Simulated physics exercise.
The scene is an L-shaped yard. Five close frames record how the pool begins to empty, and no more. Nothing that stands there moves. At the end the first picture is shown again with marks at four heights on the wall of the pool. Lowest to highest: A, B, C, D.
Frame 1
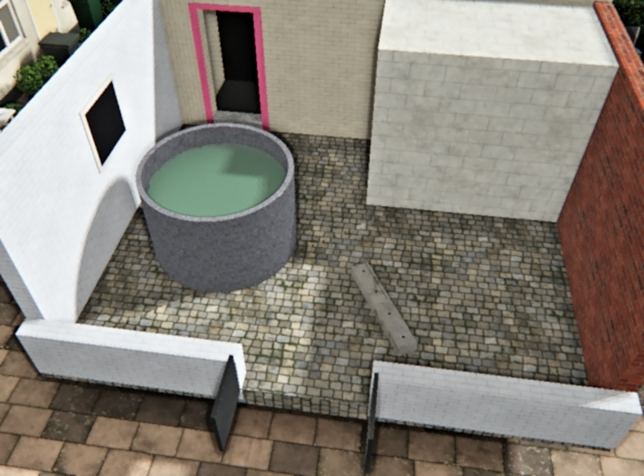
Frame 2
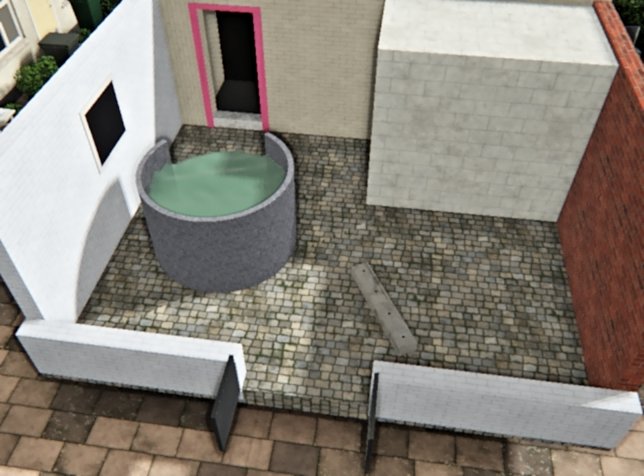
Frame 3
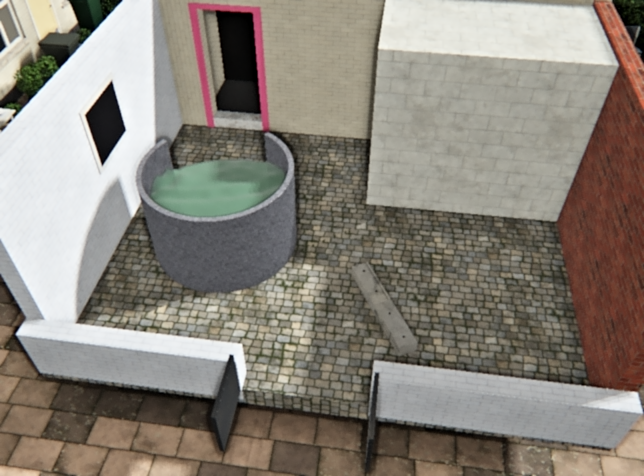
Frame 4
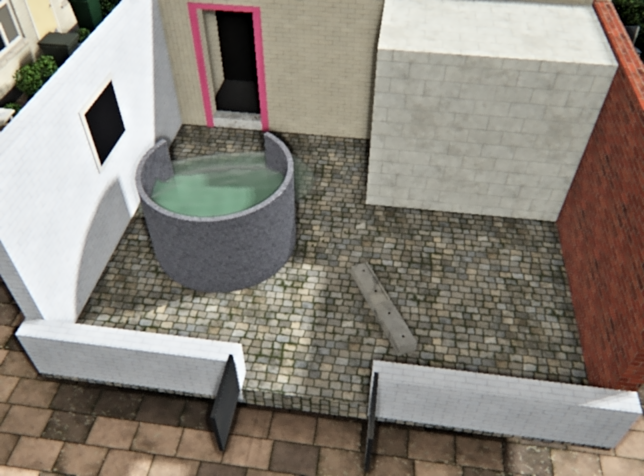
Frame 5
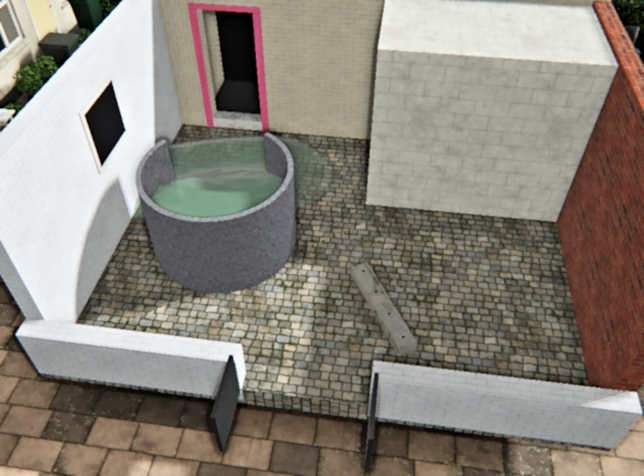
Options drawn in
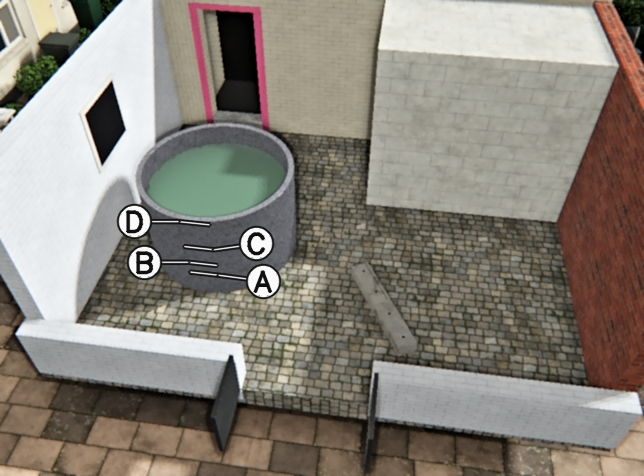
Round grey pool of green water losing its back wall, the water sloping down and spreading across the cobbled yard behind it.
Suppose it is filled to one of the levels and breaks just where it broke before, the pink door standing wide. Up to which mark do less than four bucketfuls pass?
Take A.
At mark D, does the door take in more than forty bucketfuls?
Yes.
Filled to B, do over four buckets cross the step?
Yes.
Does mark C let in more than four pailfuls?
Yes, it does.
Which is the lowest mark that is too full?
It is B.
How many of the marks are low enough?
One of the four.
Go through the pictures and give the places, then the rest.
The first picture shows water in the pool at rest, its middle at (218, 184); foot of the pink doorway at (239, 128); open gate at (307, 350).
In the second picture, water covers 2 % of the ground, its front hidden from here.
In the third picture, water covers 6 % of the ground, its front hidden from here.
In the fourth picture, 12 % of the ground under water, visible out to (146, 206).
In the fifth picture, 19 % of the ground under water, visible out to (325, 172).
In white, A at (204, 273); B at (202, 263); C at (199, 248); D at (193, 223); from the bottom up A, B, C, D.
For mark A, a bucket or two gets in.
For mark B, about 10 bucketfuls get in.
For mark C, dozens of bucketfuls pour in.
For mark D, dozens of bucketfuls pour in.
